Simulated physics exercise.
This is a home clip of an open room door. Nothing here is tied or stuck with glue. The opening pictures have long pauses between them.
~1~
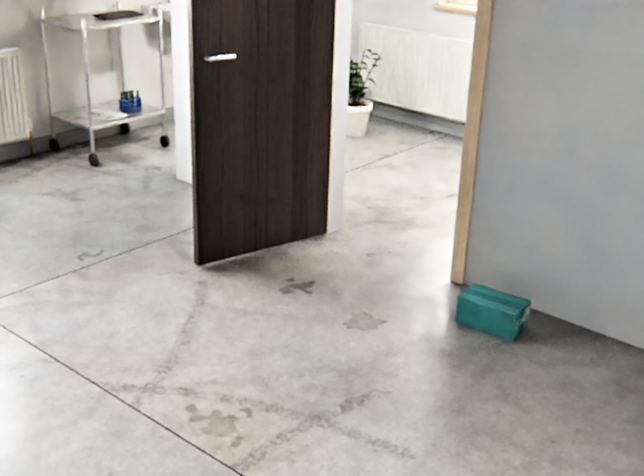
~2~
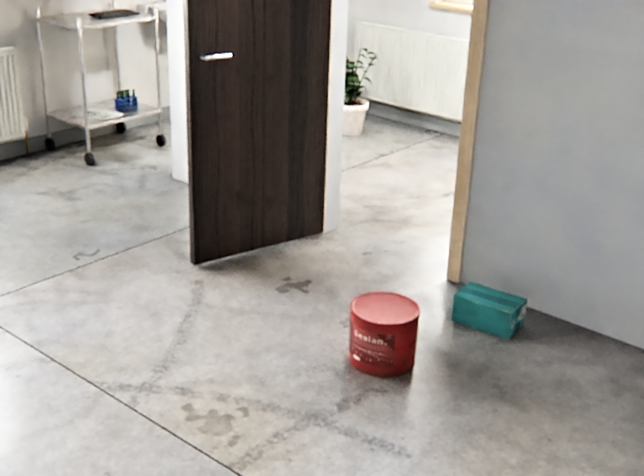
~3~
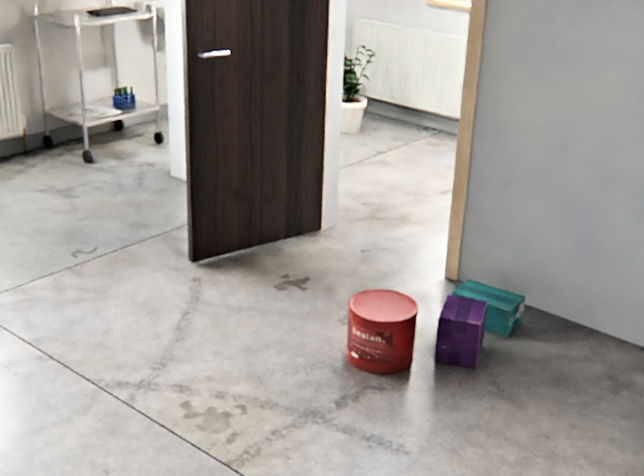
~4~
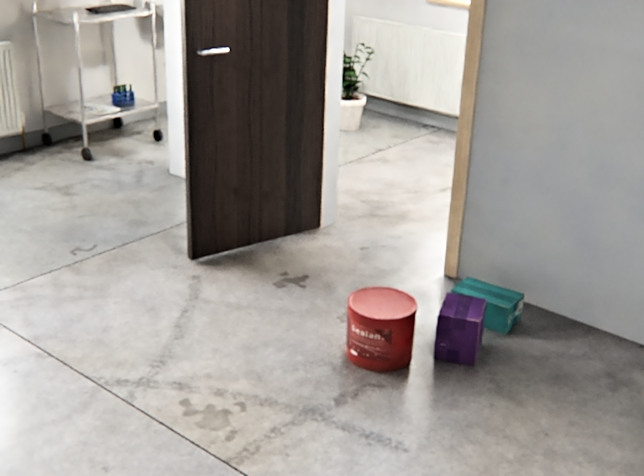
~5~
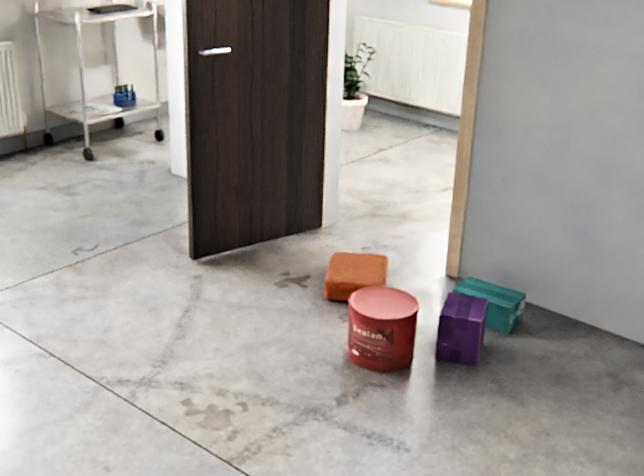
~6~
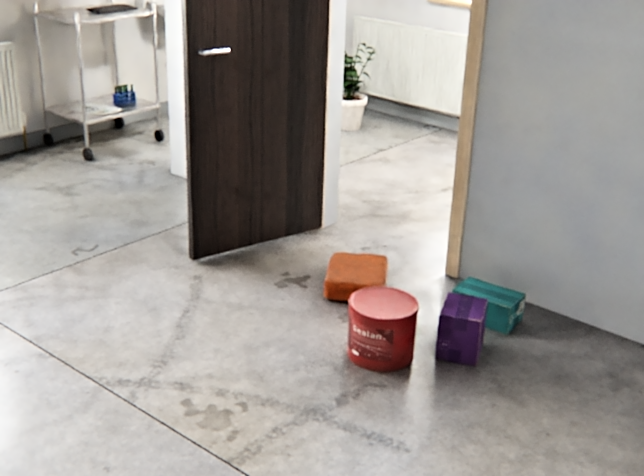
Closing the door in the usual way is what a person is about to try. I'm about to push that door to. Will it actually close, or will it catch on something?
Sure enough, the door halts early here.
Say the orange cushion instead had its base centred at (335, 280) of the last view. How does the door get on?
Then it jams.
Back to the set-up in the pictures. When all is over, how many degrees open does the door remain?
About 20°.
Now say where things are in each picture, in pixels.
In the first frame, door wide open and still.
In the second frame, door wide open and still; red pail (383, 334).
In the third frame, door wide open and still; turquoise parcel (487, 308); red pail (381, 331).
In the fourth frame, door wide open and still; purple parcel (460, 329); turquoise parcel (486, 305).
In the fifth frame, door wide open and still; red pail (382, 328); purple parcel (462, 329).
In the sixth frame, door wide open and still; orange cushion (357, 277); turquoise parcel (488, 305).
Then, 0.60 s later than the last frame, open by 82°.
Then, 1.10 s later than the last frame, open by 42°; orange cushion moved a little near (376, 276).
Then, 1.20 s later than the last frame, open by 33°; orange cushion moved a little near (399, 274).
Then, 1.30 s later than the last frame, open by 25°; orange cushion moved about its own width near (417, 272).
When it is over, open by 21°; moved from the start, orange cushion; the other 3 as before. End places, in pixels of the last picture, orange cushion near (427, 271).
